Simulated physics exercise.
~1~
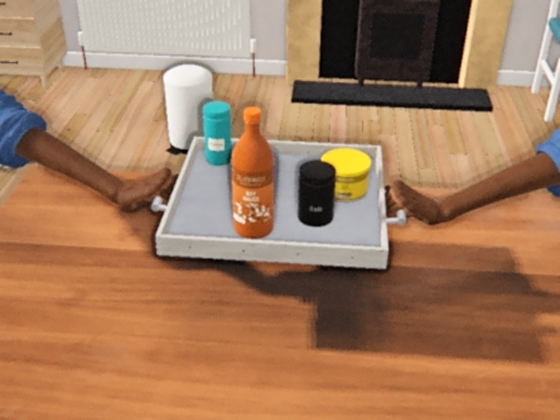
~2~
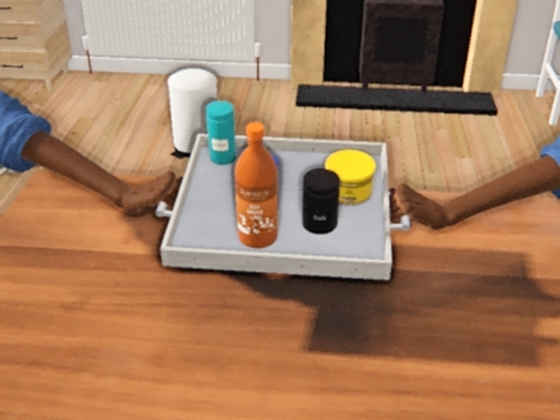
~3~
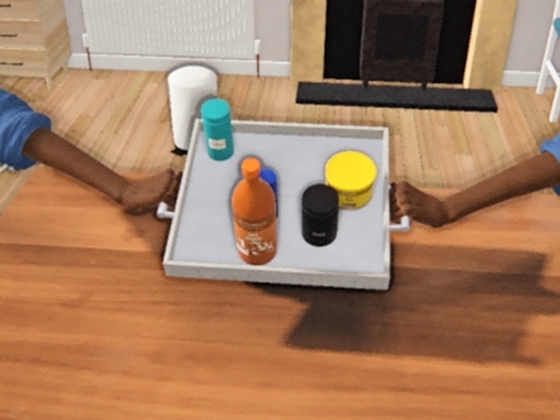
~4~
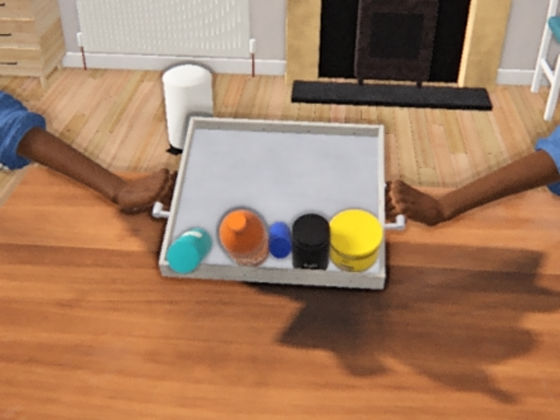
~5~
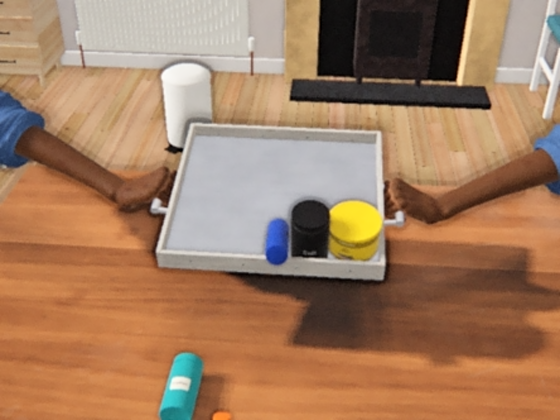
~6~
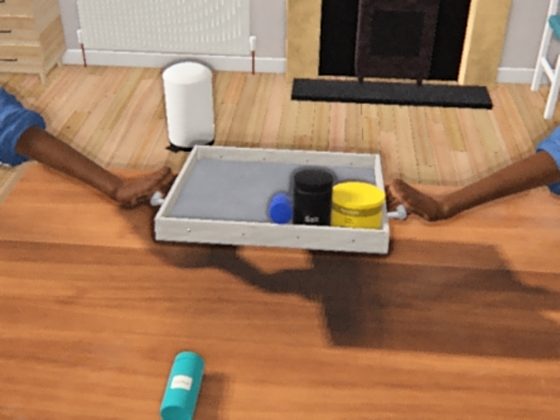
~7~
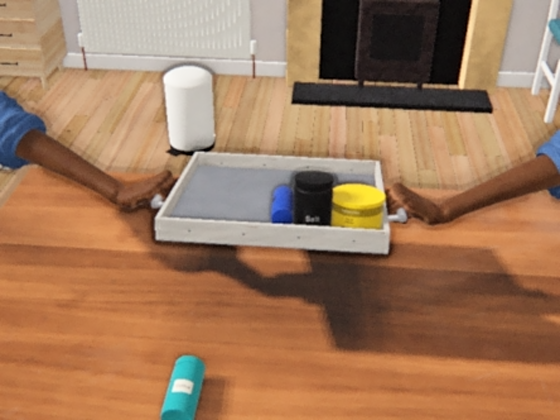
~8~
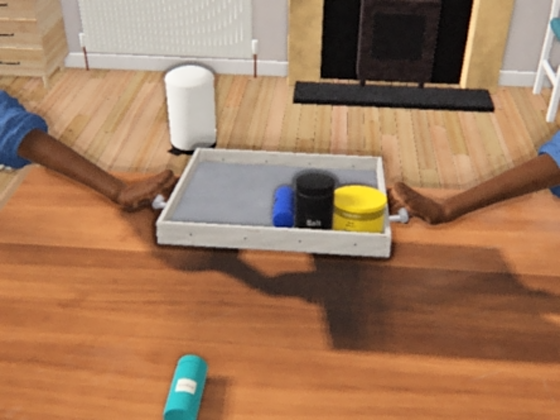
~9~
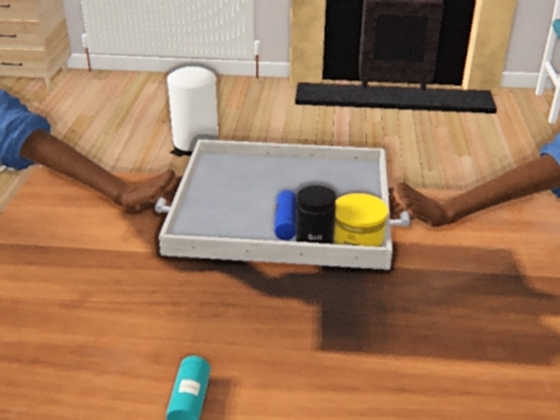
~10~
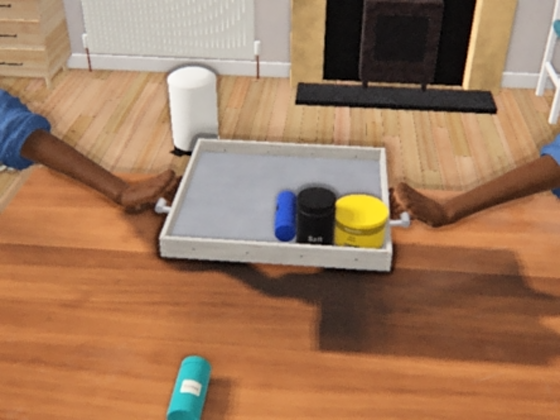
A pale tray with a grey base, held by a hand at each side above a wooden surface, is seen from above, with a fireplace behind. It carries an orange bottle, a turquoise jar at the back left, a black jar, a yellow tub at the right and a small blue shaker. The hands dip the near edge, and everything slides to the near rim. The turquoise jar and orange bottle drop off toward the viewer. The tray then tips the other way and levels, with the black jar upright, the yellow tub beside it and the blue shaker lying down.
